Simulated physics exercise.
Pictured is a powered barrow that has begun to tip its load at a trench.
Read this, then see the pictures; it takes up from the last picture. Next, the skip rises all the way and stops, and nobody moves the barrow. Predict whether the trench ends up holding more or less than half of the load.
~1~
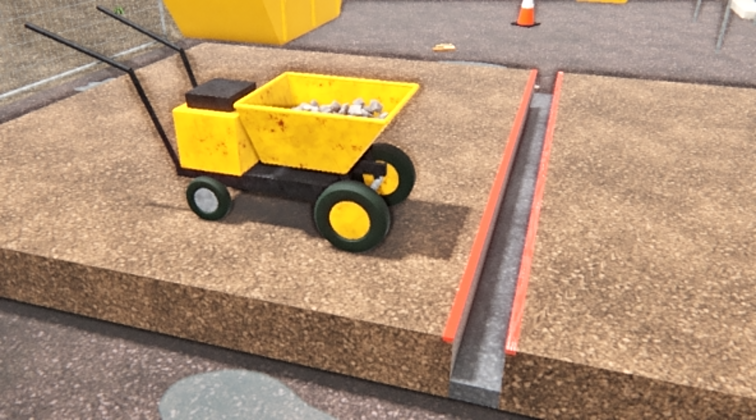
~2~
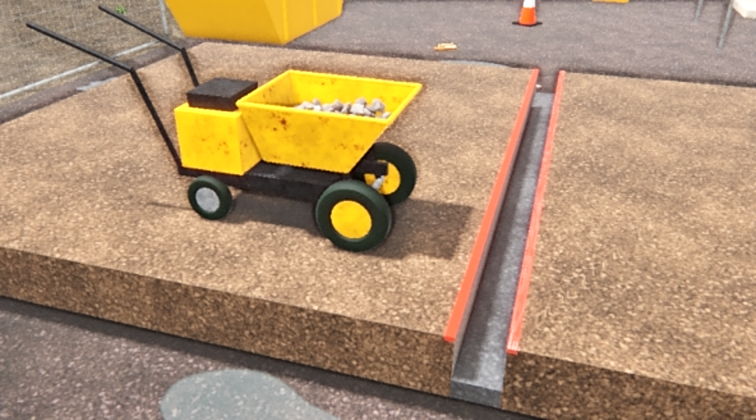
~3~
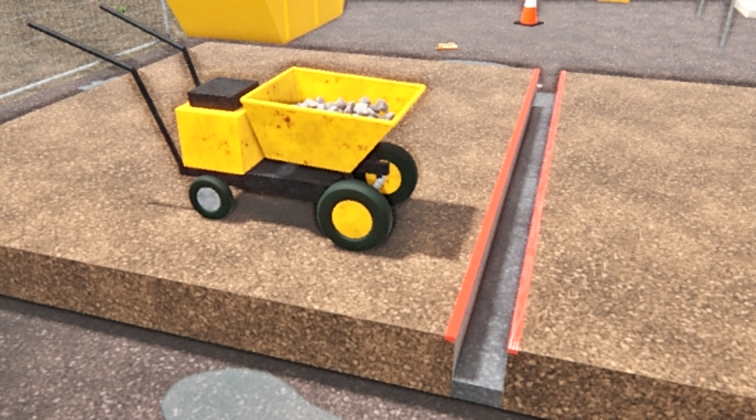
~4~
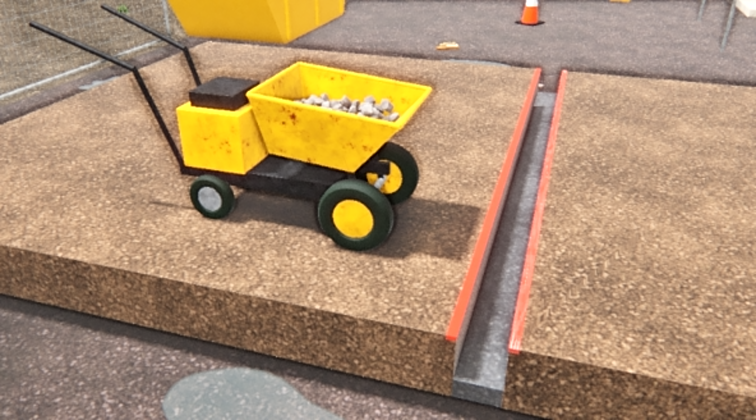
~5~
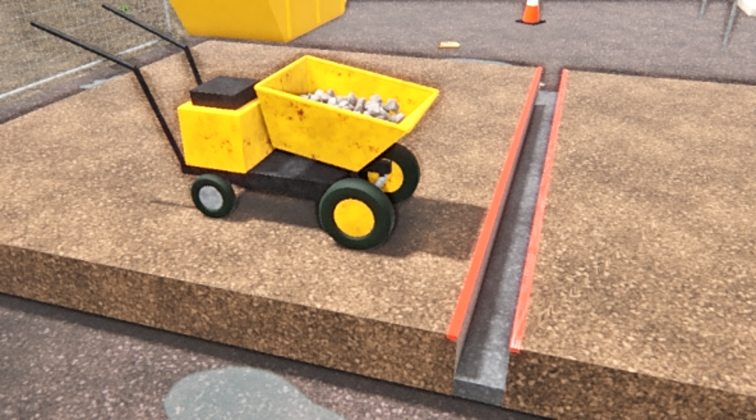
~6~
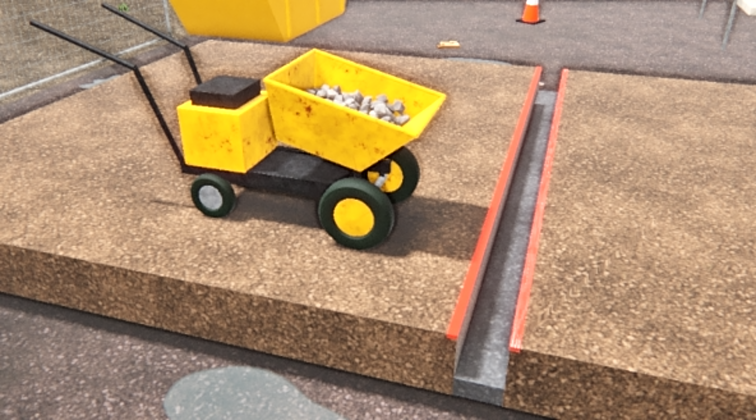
Trench holds most.
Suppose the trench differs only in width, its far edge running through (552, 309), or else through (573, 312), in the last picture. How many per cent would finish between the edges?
100 %, then 100 %.
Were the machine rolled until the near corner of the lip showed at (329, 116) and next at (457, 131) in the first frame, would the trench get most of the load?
For the first try, shy of half; for the second, shy of half.
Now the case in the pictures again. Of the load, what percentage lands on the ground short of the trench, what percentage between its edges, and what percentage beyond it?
Out of a hundred, short 5, between 95, beyond 0.
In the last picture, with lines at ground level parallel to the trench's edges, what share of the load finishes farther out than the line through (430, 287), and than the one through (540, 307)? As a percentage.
100 and 0 in a hundred.
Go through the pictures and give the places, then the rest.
In the first picture, lip of the skip at (385, 123), level; top of the load at (317, 114), broken stones; first edge of the trench at (462, 295); far edge at (519, 306), the trench under half as wide as the skip, and about as deep as wide.
In the second picture, lip of the skip at (388, 123), level; top of the load at (319, 113).
In the third picture, lip of the skip at (393, 124), tipped barely; top of the load at (323, 111).
In the fourth picture, lip of the skip at (400, 127), tipped a little; top of the load at (328, 108).
In the fifth picture, lip of the skip at (408, 130), tipped a little; top of the load at (321, 108).
In the sixth picture, lip of the skip at (416, 136), tipped a little; top of the load at (321, 97); first edge of the trench at (466, 293); far edge at (523, 303).
Soon, skip tipped steeply; all in the skip.
A while on, skip tipped steeply; nearly all in the skip; a stray few in or heaped over the trench.
Towards the end, skip tipped right over; about a quarter in the skip; a stray few short of the trench; most in or heaped over the trench; a stray few beyond it.
Finally, skip tipped right over; a stray few short of the trench; nearly all in or heaped over the trench; a stray few beyond it.
